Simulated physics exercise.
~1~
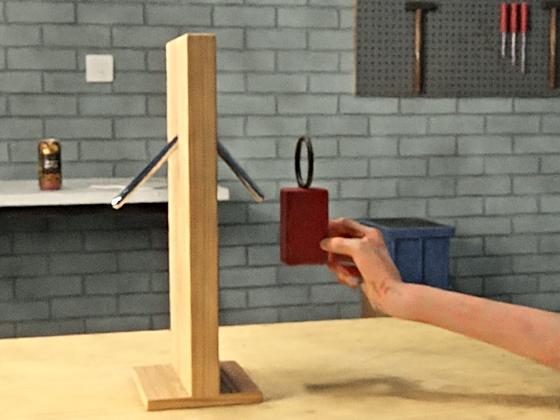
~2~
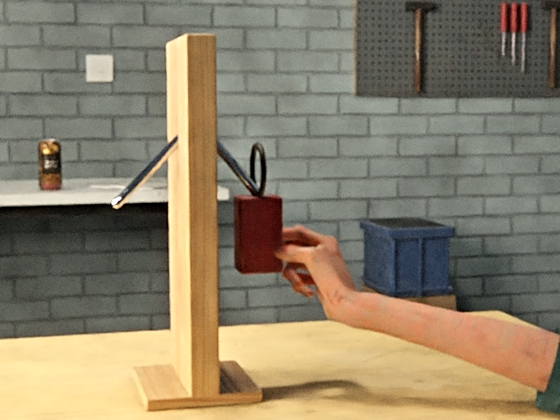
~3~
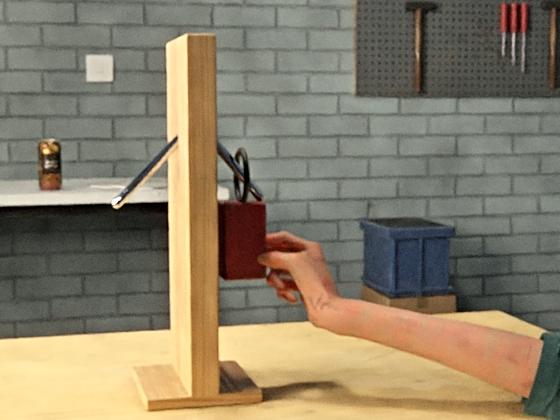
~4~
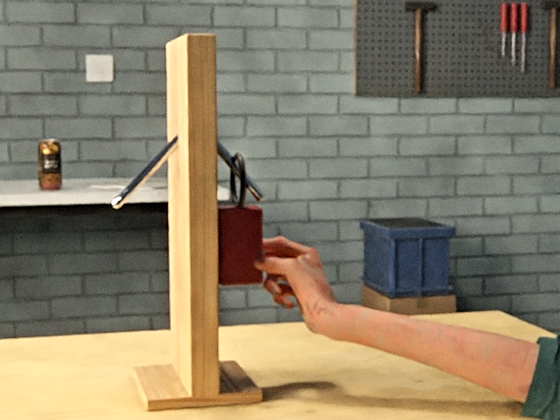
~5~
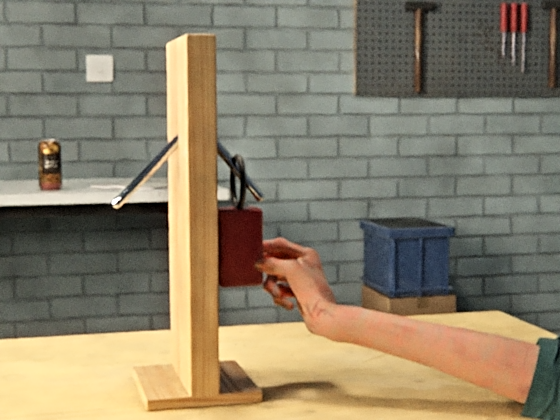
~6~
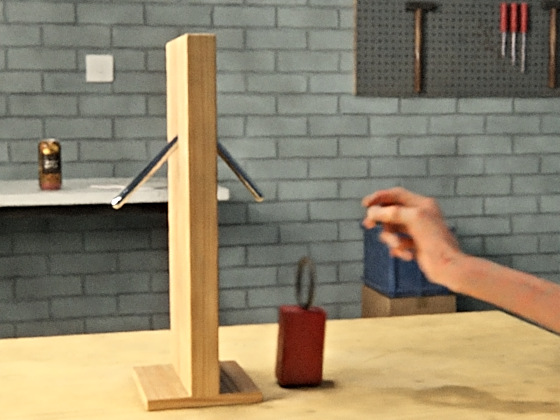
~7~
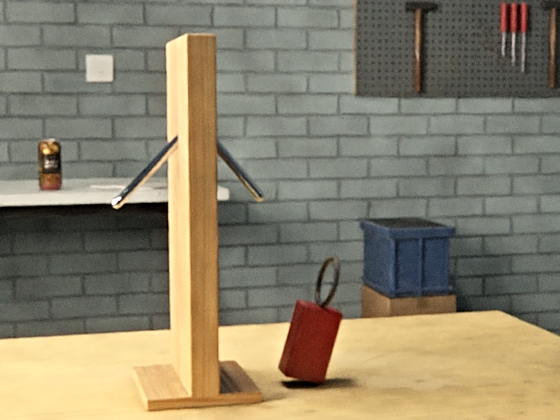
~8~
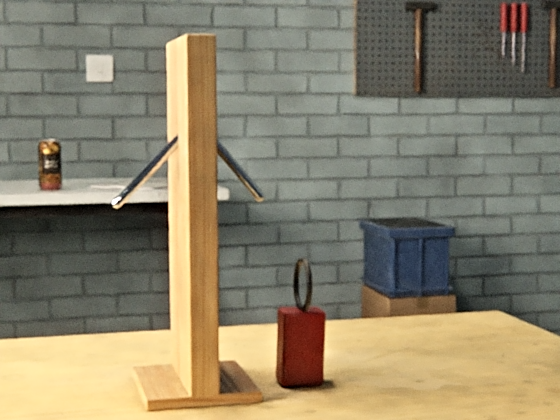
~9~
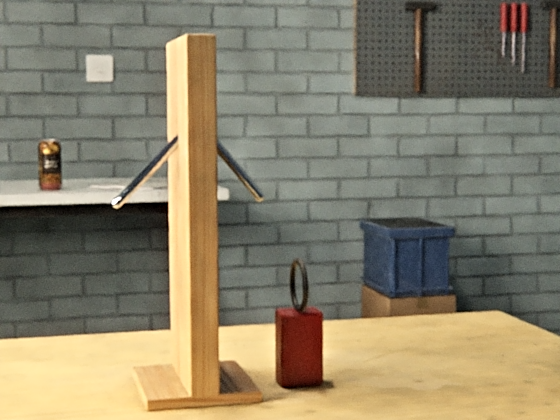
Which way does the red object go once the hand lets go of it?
It moves down, dropping from the sloping peg to the table.
